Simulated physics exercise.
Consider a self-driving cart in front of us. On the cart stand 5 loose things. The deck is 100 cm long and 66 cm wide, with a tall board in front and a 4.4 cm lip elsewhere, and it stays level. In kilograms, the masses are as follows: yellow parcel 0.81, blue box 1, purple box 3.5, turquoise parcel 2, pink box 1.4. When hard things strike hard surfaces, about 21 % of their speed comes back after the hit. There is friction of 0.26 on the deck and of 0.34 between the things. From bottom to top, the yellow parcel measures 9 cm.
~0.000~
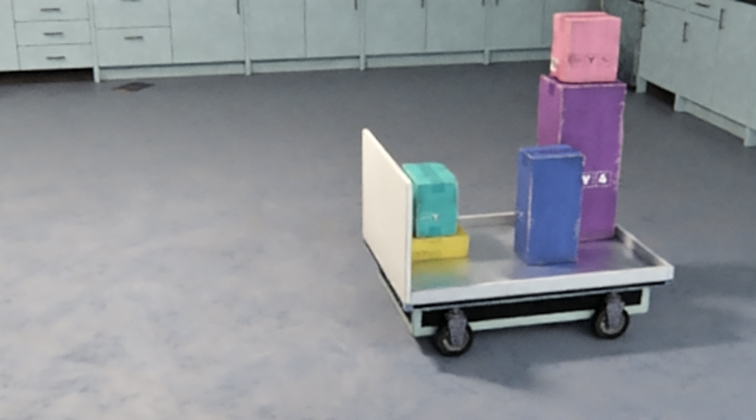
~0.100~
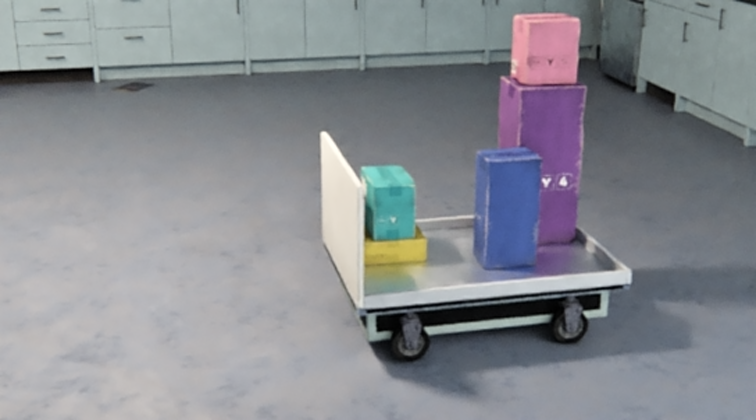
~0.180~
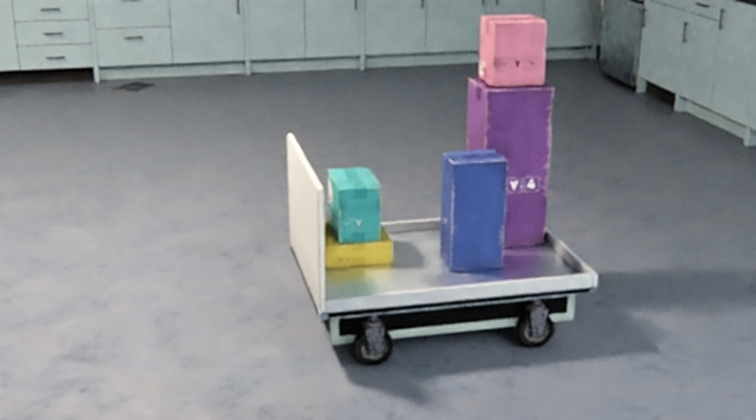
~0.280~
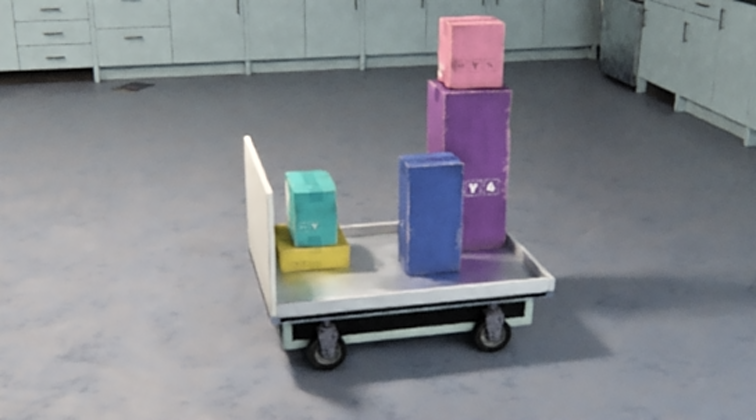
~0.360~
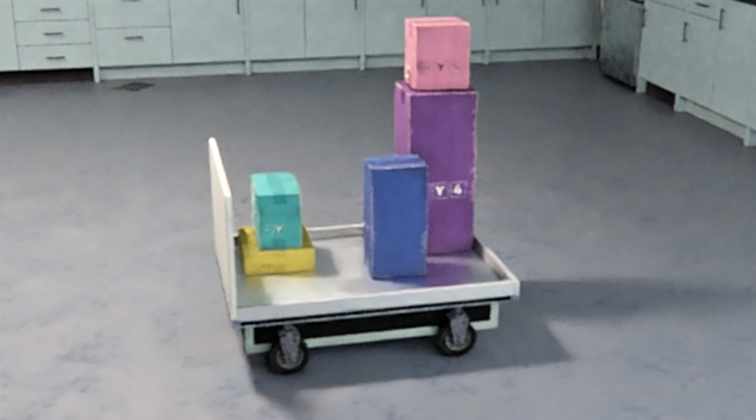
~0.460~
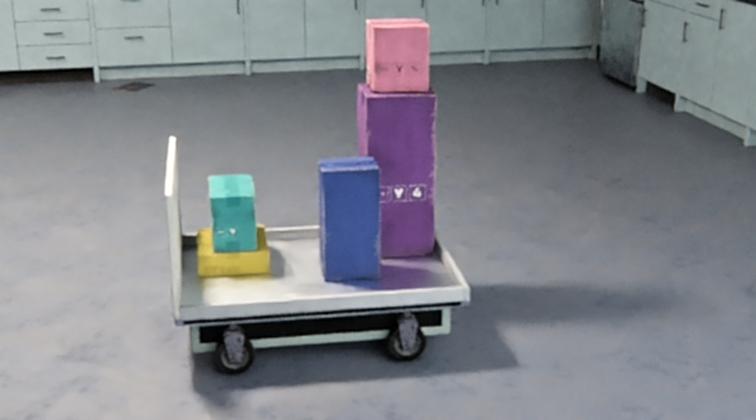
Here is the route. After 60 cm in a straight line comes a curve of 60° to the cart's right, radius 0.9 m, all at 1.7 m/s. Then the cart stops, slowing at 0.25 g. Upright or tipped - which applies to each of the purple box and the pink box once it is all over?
Purple box: Upright. Pink box: Upright.
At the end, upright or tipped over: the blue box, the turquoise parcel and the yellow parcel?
Well, the blue box holds steady, the turquoise parcel tumbles down, and the yellow parcel holds steady.
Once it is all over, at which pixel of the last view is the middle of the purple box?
It stops at about (132, 122).
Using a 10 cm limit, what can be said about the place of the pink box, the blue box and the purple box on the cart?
In short, the pink box stays close to home, the blue box leaves its position, the purple box stays close to home.
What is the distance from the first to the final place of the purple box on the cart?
About 4 cm.
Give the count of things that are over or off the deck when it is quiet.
1.
Around 0.66 s, 112 cm covered, turned 24°; turquoise parcel shifted 22 cm; yellow parcel shifted 20 cm; blue box shifted 5 cm.
Around 0.96 s, 163 cm covered, turned 55°; turquoise parcel now off the deck; pink box shifted 2 cm near (236, 49); purple box shifted 2 cm near (238, 159).
Around 1.26 s, 210 cm covered, turned 60°; pink box shifted 4 cm near (168, 34); purple box shifted 2 cm near (173, 137); yellow parcel shifted 32 cm.
Finally (2.2 s), off the deck and tipped over, turquoise parcel; not toppled but over 10 cm from the start, yellow parcel and blue box; the other 2 still in place (within 10 cm). In the last view, purple box near (132, 122), pink box near (125, 24).
